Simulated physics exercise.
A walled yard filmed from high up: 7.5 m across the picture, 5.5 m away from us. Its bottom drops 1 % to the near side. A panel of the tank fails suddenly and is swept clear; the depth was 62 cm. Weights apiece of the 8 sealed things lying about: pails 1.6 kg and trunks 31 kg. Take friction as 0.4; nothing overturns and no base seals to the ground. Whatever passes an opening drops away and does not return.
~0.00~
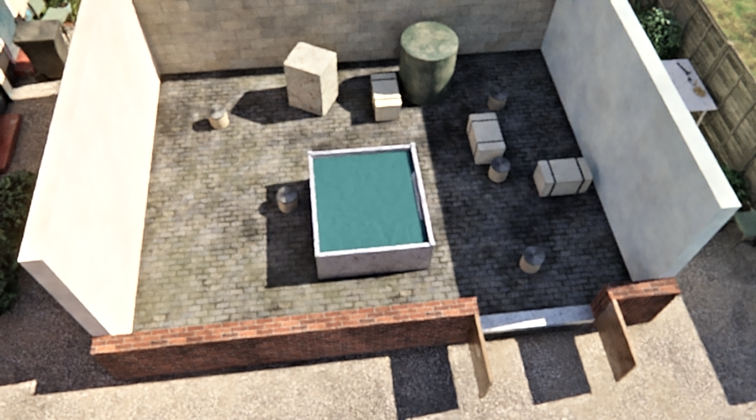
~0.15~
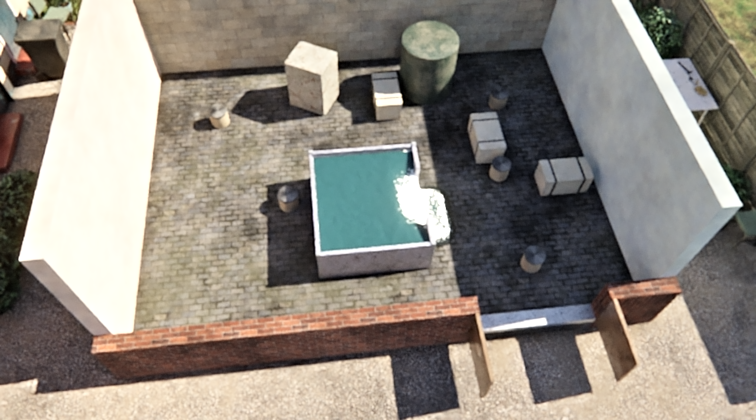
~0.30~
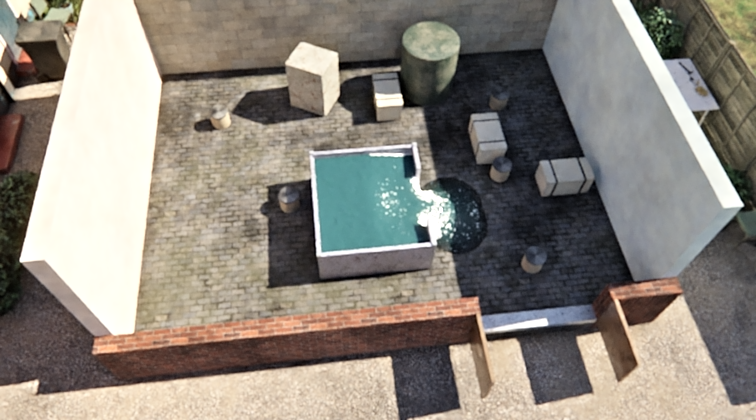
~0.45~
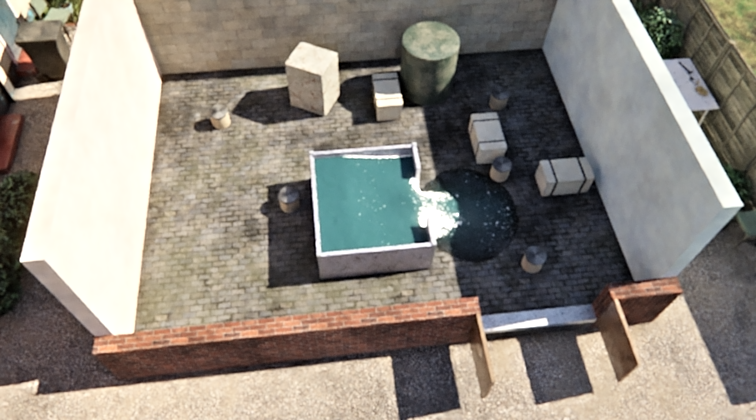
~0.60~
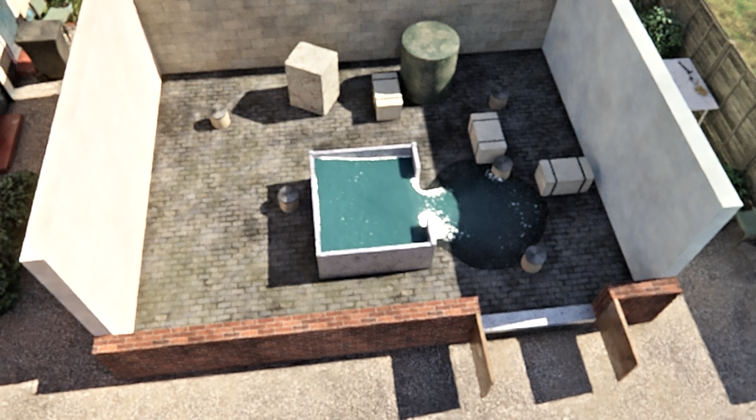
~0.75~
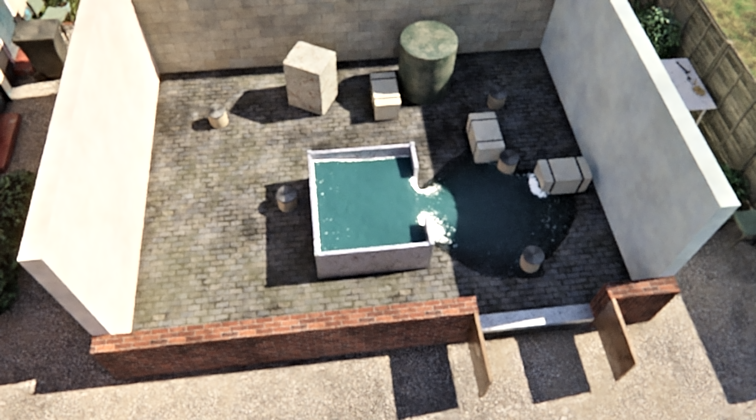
A walled yard paved in grey-brown brick is seen from high above, with a low red brick wall and a gap along the near side. A square, pale-rimmed tank of green water stands mid-yard among small grey pails, pale trunks, a pale block and a green drum. The tank's right side gives way, foaming water spreads rightward across the paving, and one pail shifts slightly while the camera stays essentially still.
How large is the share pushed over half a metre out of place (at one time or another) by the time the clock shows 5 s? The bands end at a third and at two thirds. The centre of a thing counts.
It is from one to two thirds.
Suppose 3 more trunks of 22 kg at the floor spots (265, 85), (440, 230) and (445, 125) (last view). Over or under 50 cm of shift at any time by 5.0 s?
In that order: Under, past it, less.
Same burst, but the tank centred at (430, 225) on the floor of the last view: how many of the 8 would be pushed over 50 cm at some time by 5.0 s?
In that case 3 of them.
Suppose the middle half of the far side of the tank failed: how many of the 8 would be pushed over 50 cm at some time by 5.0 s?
Then 3.
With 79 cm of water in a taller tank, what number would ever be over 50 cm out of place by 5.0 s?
In that case 5 of them.
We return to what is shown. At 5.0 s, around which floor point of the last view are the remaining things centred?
At about (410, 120).
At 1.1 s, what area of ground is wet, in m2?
Roughly 10.0 m2.
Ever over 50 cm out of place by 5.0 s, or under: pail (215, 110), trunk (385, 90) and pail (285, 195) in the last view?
In turn: Under, under, under.
After 1.1 s 1 of 8 are over 50 cm from their spots; 0 afloat.
After 2.2 s 3 of 8 are over 50 cm from their spots; 1 afloat.
After 3.5 s 3 of 8 are over 50 cm from their spots; 2 afloat.
After 5.0 s 4 of 8 are over 50 cm from their spots, and 4 have been at some point; 3 afloat.
